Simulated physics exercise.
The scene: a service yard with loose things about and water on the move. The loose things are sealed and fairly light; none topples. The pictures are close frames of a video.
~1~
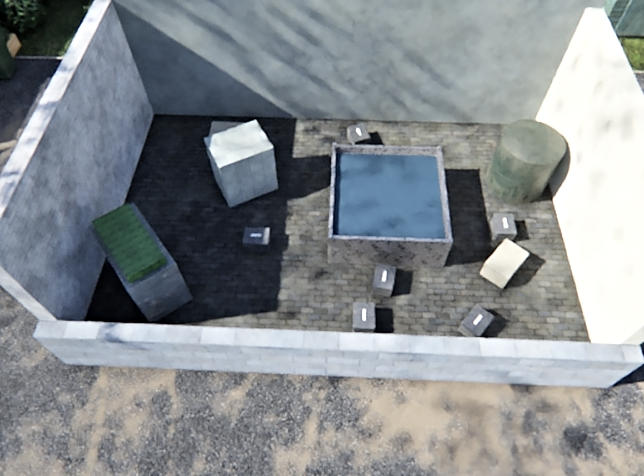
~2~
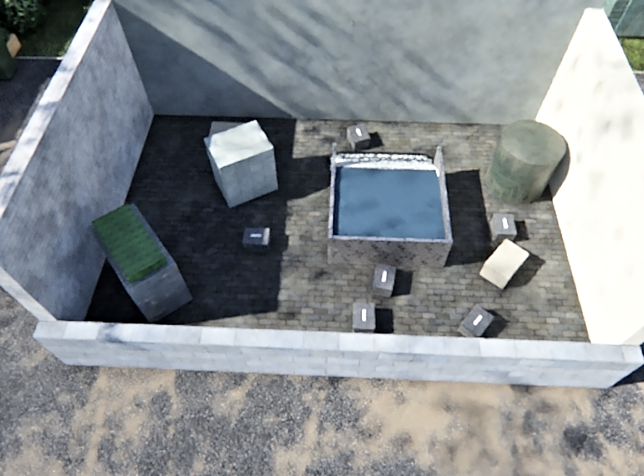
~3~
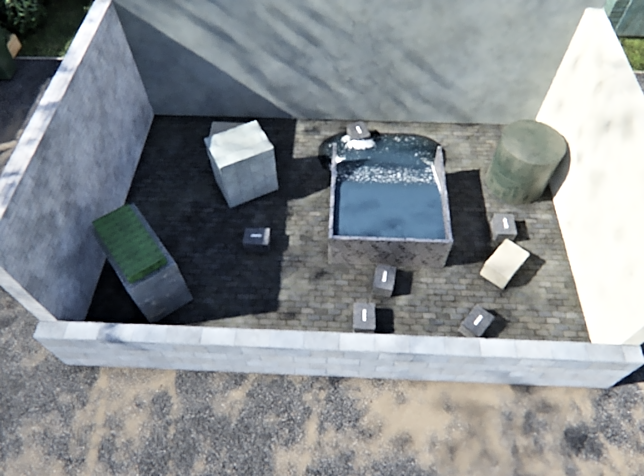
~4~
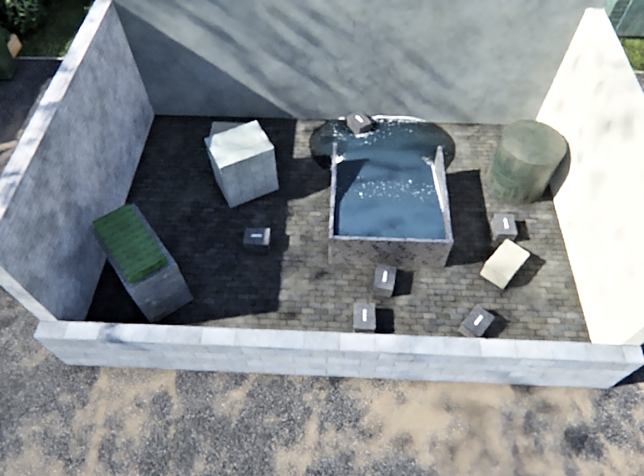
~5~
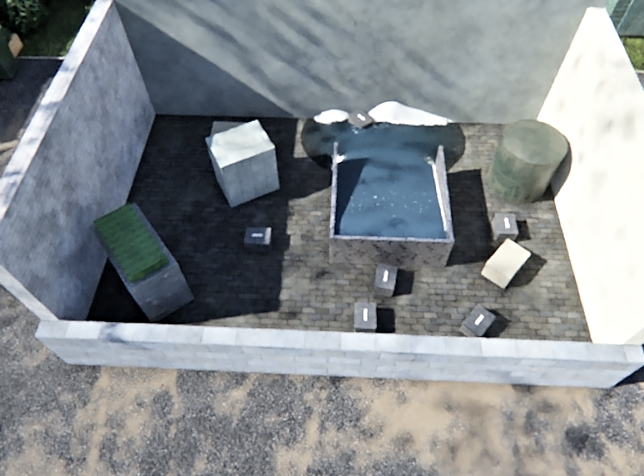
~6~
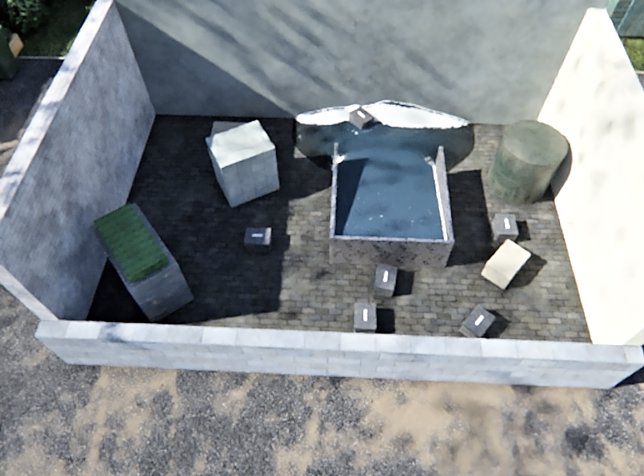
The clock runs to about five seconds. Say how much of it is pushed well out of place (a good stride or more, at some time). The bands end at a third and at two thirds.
Share: Less than a third.
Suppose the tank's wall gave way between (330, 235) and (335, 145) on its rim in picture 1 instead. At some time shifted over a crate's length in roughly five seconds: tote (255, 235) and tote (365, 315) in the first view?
As listed: Yes, moved that far.
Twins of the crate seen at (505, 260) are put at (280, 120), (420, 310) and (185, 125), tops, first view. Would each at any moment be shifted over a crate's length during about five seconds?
One after the other: Moved that far, no, shifted that much.
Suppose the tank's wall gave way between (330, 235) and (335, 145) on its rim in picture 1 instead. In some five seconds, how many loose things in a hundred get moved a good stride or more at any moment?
About 40 per cent.
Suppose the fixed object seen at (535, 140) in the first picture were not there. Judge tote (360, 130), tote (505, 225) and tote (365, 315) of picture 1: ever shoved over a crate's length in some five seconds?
As listed: Swept aside, swept aside, less than that.
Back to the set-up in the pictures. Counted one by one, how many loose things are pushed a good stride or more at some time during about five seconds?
I count 2.
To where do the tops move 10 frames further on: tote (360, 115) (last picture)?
Around (295, 132).
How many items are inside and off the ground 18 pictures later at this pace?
I count 1.
A moment on, 0 of 8 are well off their spots; 1 afloat.
Next, 1 of 8 are well off their spots; 1 afloat.
Later, 2 of 8 are well off their spots; 1 afloat.
In the end, 2 of 8 are well off their spots, and 2 have been at some point; 1 afloat.
